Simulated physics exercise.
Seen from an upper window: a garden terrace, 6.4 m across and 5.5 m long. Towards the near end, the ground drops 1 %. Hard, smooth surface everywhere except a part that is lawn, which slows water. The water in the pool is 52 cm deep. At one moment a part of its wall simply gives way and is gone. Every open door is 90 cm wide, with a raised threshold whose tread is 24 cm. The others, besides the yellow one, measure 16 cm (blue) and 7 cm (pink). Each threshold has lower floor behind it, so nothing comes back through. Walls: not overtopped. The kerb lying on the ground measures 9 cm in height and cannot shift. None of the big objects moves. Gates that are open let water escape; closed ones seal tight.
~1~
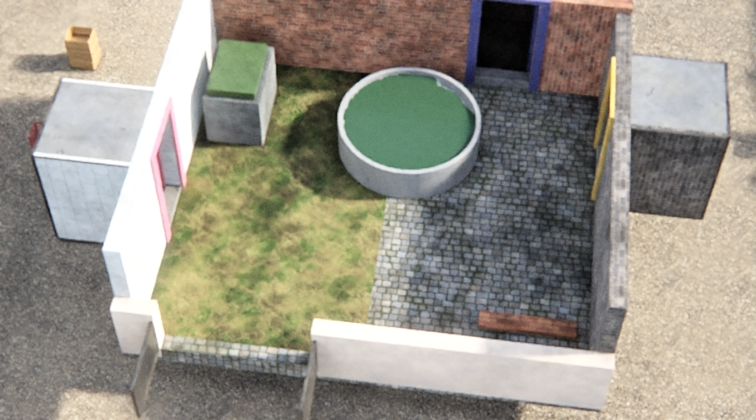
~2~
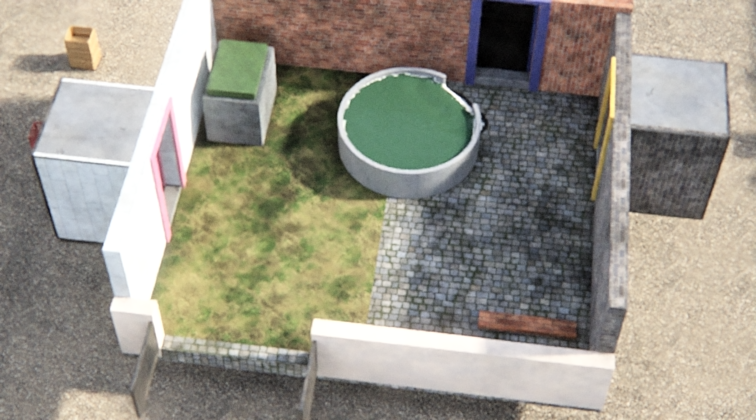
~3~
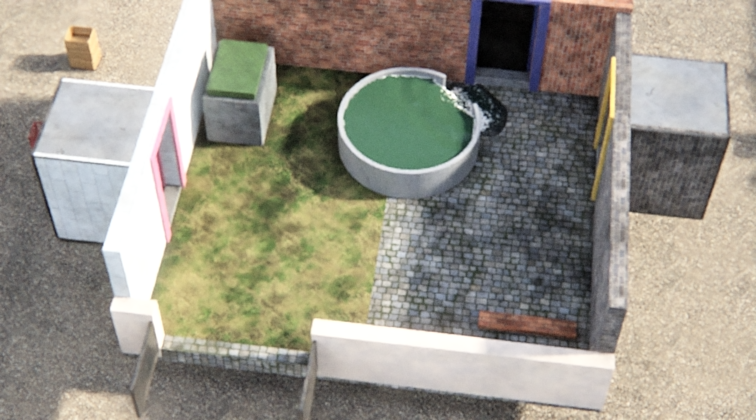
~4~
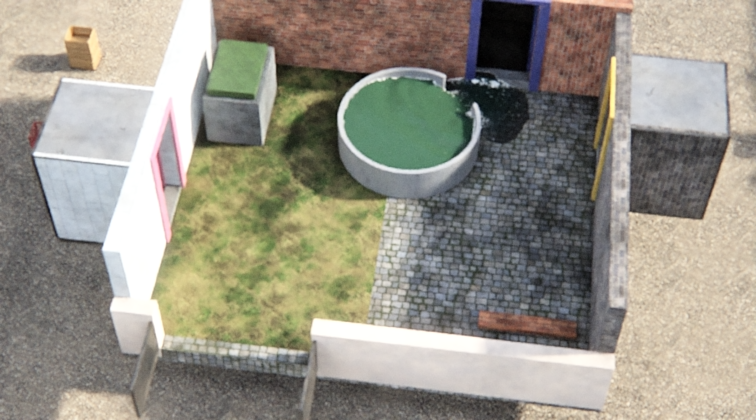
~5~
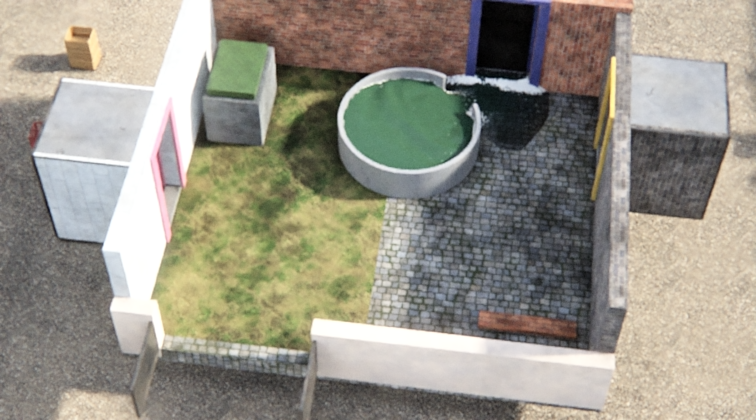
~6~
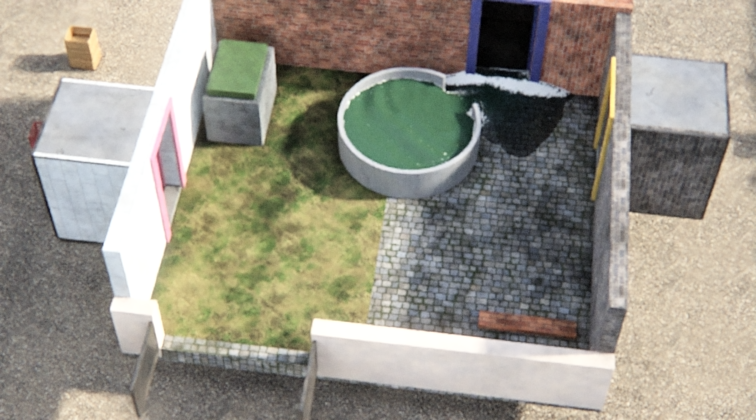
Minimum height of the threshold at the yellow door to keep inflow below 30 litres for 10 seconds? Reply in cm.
Minimum: Approx. 8.5 cm.
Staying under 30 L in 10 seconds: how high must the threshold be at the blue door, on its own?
At blue, about 25 cm.
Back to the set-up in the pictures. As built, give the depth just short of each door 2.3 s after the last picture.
Depth at blue 21 cm, at yellow 13 cm, at pink 0 cm.
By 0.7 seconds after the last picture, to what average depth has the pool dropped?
On average, around 40 cm.
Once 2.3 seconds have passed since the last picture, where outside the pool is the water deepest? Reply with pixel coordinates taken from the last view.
Near (593, 116).
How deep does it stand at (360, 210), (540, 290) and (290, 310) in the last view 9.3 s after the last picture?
Around 3 cm, 9 cm and 5 cm.
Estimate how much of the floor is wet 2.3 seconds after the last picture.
30 %.
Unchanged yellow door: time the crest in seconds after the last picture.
It peaks at about 2.0 s.
Then, 0.7 s after the last picture water covers 10 % of the floor, deepest (37 cm) near (593, 108); it has not reached the yellow door.
Then, 2.3 s after the last picture water covers 30 % of the floor, deepest (27 cm) near (593, 116); 13 cm at the yellow door, 1 litre in over its 14 cm threshold.
Then, 9.3 s after the last picture water covers 85 % of the floor, deepest (10 cm) near (547, 314); 7 cm at the yellow door, 2 litres in over its 14 cm threshold.
At the yellow door as built, the water peaked near 13 cm, 2.1 s after the last picture.
With a threshold of 7 cm, 50 litres would have come in within the 10 s; with 10.5 cm, 14 litres. So under 30 litres takes about 8.5 cm.
